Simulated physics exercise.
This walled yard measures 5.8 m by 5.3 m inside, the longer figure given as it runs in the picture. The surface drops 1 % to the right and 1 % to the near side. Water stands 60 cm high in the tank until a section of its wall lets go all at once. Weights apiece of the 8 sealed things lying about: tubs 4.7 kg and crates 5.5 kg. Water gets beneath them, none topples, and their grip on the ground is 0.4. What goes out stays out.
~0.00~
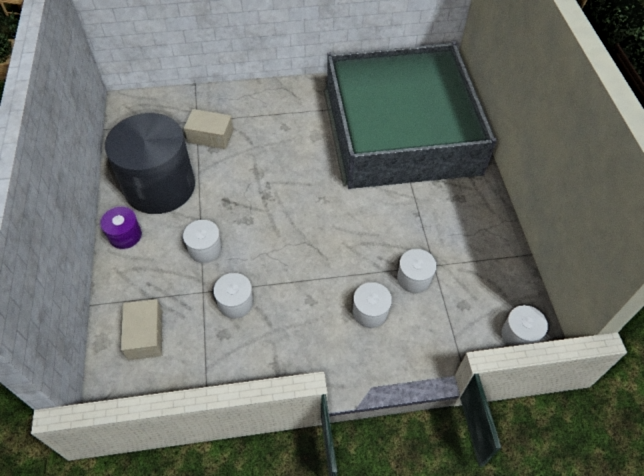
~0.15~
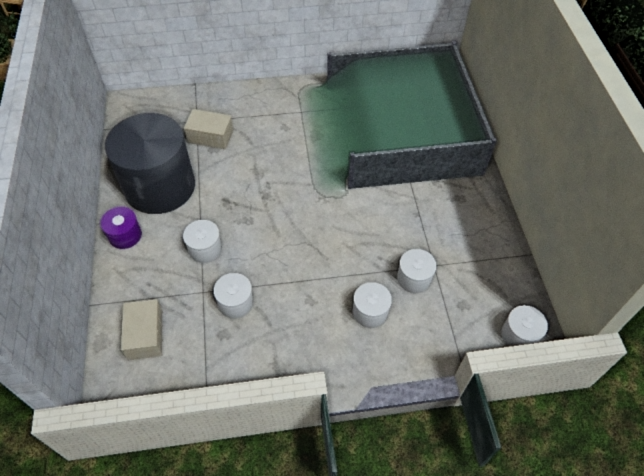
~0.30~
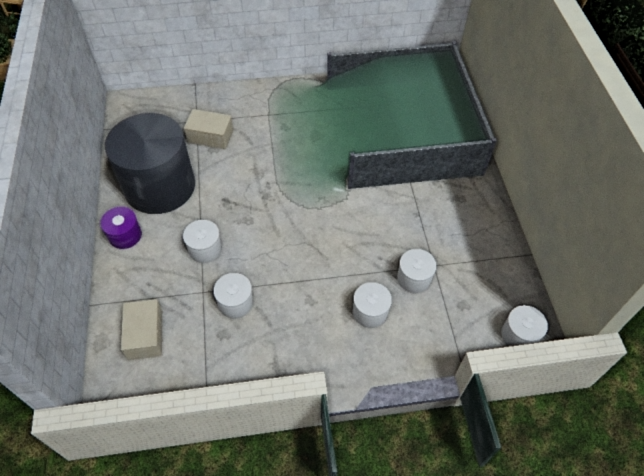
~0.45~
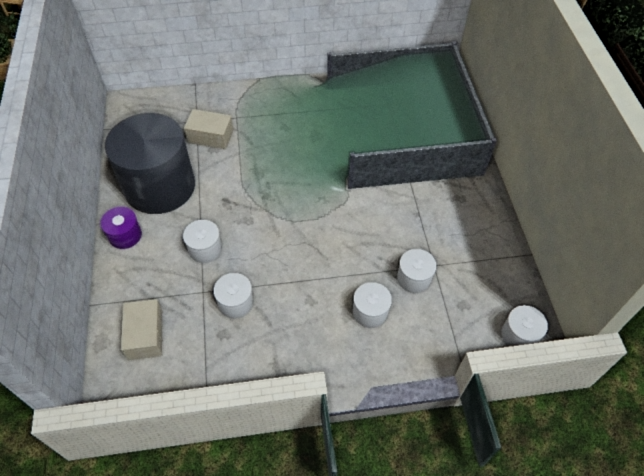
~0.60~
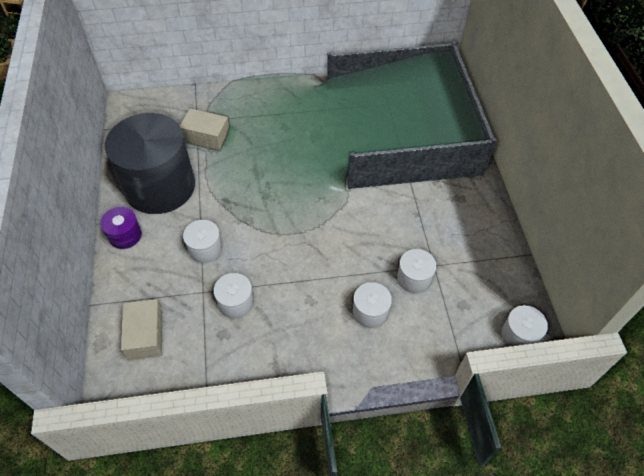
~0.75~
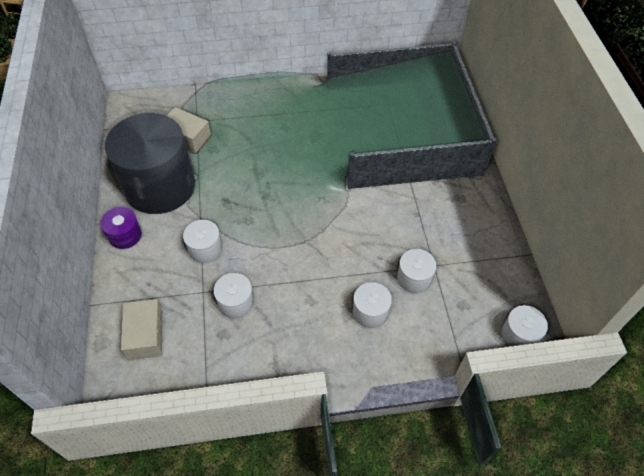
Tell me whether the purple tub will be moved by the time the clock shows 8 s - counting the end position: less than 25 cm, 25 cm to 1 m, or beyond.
Purple tub ends far away.
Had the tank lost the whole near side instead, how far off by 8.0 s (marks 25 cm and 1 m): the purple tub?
In that case the purple tub slides a little.
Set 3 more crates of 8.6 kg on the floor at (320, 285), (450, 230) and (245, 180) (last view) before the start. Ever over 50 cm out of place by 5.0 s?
In turn: Under, under, over.
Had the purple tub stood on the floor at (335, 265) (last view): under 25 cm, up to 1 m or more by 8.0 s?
It travels far.
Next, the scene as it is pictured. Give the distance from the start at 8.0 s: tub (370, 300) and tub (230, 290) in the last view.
In that order: 200 cm, 350 cm.
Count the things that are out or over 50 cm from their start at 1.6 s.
2 of them.
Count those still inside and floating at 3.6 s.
I count 5.
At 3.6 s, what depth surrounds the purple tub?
Roughly 14 cm.
After 1.6 s the purple tub is near (104, 221), 0.2 m from its start, aground; 0 of 8 are out; 1 afloat.
After 3.6 s the purple tub is near (143, 297), 1.3 m from its start, afloat; 0 of 8 are out; 5 afloat.
After 5.6 s the purple tub is near (241, 298), 2.0 m from its start, afloat; 0 of 8 are out; 7 afloat.
After 8.0 s the purple tub is near (362, 287), 3.3 m from its start, afloat; 0 of 8 are out; 7 afloat.
